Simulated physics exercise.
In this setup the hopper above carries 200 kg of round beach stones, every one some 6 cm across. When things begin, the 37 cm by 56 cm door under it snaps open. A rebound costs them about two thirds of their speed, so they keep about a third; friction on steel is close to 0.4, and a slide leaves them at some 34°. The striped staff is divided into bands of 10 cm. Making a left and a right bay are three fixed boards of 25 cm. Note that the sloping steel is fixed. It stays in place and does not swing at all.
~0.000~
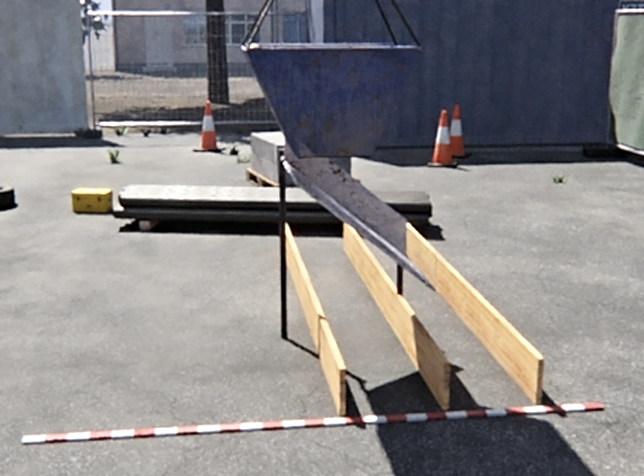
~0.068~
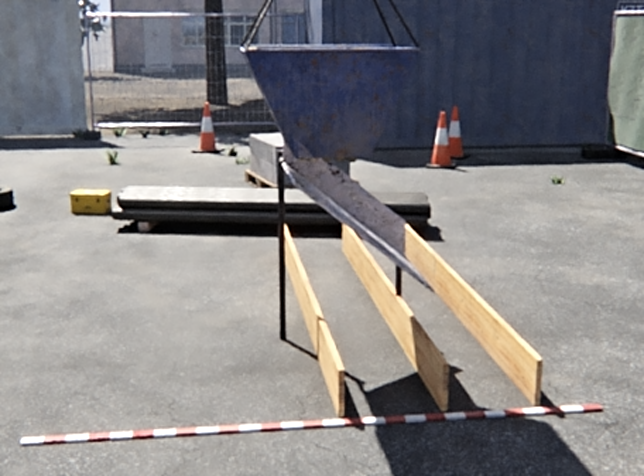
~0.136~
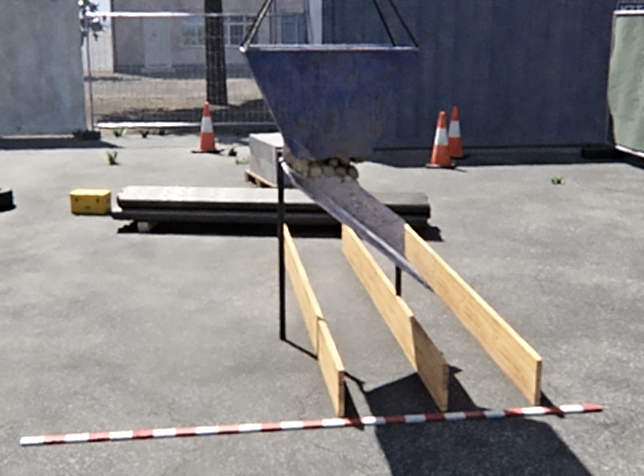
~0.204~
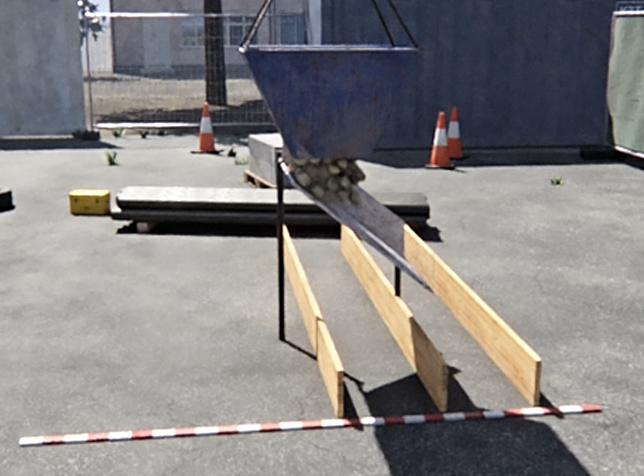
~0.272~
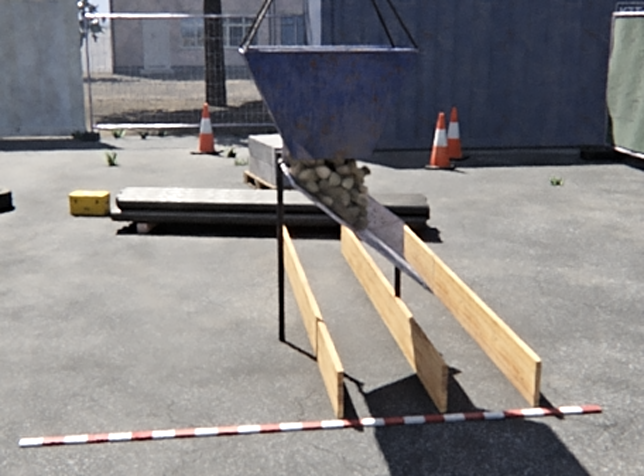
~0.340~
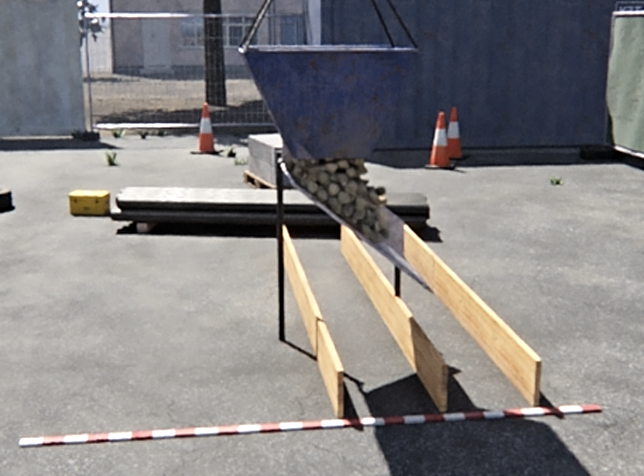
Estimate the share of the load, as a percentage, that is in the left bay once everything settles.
Roughly 0 per cent of the load ends up there.
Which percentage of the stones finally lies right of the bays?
About 15 per cent of it.
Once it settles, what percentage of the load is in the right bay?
Roughly 85 percent.
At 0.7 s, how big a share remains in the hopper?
Roughly 15 per cent still sits inside.
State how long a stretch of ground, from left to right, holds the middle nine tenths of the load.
Width: Near 90 cm.
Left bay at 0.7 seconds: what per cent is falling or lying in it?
Roughly 5 percent.
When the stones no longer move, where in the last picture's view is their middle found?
Centre at rest: Around (466, 349).
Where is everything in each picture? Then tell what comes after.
In the first picture, the outlet is at (335, 146); nothing has dropped yet.
In the second picture, the outlet is at (333, 147); 3 % is out.
In the third picture, the outlet is at (333, 147); 11 % is out, the lowest stones still above the boards at (321, 166), 113 cm up.
In the fourth picture, the outlet is at (332, 148); 20 % is out, the lowest stones still above the boards at (330, 191), 99 cm up.
In the fifth picture, the outlet is at (332, 149); 30 % is out, the lowest stones still above the boards at (356, 217), 88 cm up.
In the sixth picture, the outlet is at (332, 148); 41 % is out, the lowest stones still above the boards at (374, 230), 79 cm up.
After 0.7 s, 13 % in the hopper, 56 % on the steel, 3 % falling or lying in the left bay, 27 % falling or lying in the right bay, 1 % falling or lying right of the bays; the stones farthest right are at (499, 322).
After 1.1 s, 0 % in the hopper, 28 % on the steel, 67 % falling or lying in the right bay, 5 % falling or lying right of the bays; the stones farthest right are at (596, 357).
After 1.7 s, 0 % in the hopper, 86 % falling or lying in the right bay, 14 % falling or lying right of the bays.
After 2.6 s, 0 % in the hopper, 86 % falling or lying in the right bay, 14 % falling or lying right of the bays.
After 4.5 s, 0 % in the hopper, 86 % in the right bay, 14 % right of the bays.
